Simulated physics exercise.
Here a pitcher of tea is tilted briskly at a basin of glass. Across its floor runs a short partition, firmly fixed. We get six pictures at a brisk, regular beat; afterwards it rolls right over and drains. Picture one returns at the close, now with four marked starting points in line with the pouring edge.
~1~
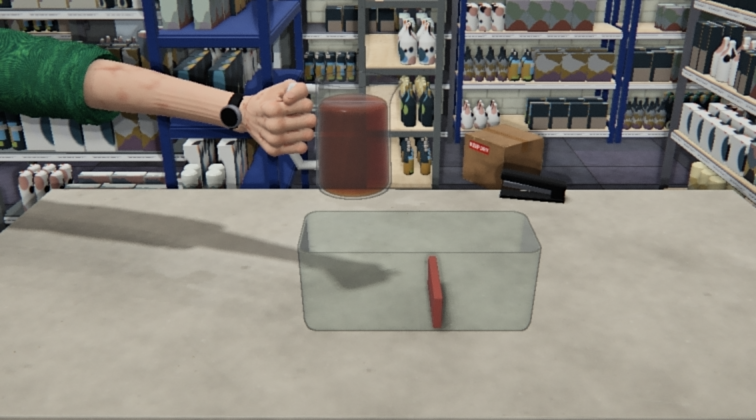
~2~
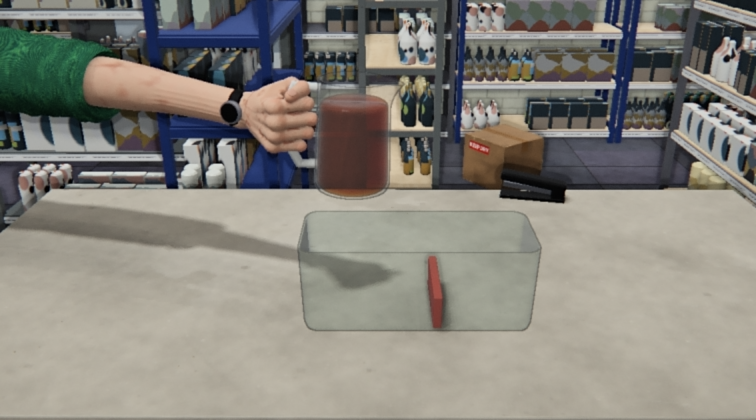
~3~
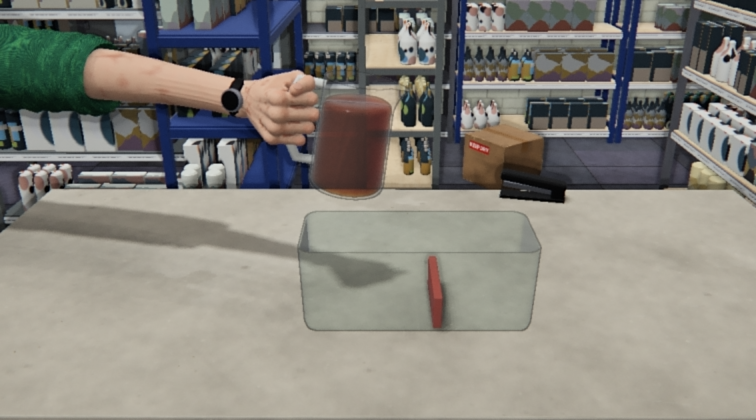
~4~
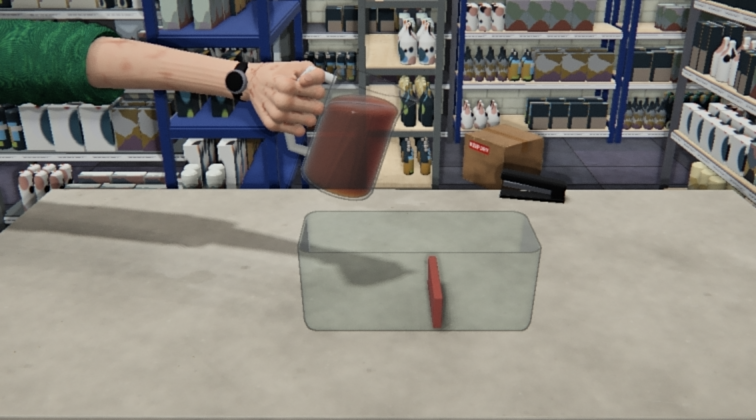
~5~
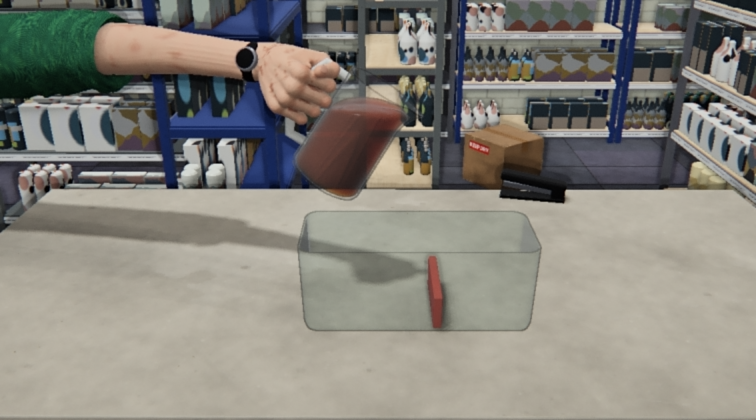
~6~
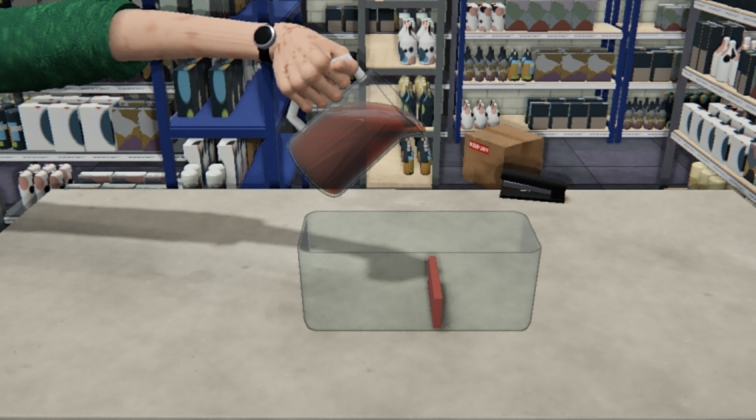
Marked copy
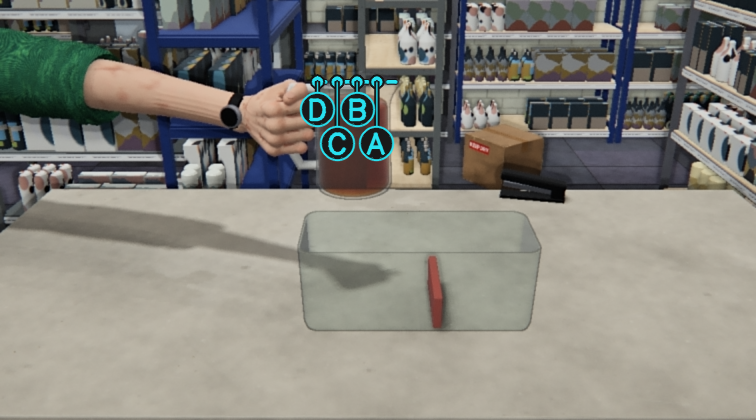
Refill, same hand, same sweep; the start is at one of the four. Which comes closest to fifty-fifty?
The best dot is A.
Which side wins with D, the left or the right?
The left one.
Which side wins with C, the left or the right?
The left one.
On the marked copy, A at (376, 81); B at (357, 81); C at (337, 81); D at (317, 81).
With A, about 57 % ends left of the wall and 42 % right of it.
With B, about 83 % ends left of the wall and 6 % right of it; 11 % is lost outside.
With C, about 92 % ends left of the wall and 5 % right of it; 3 % is lost outside.
With D, about 90 % ends left of the wall and 7 % right of it; 3 % is lost outside.
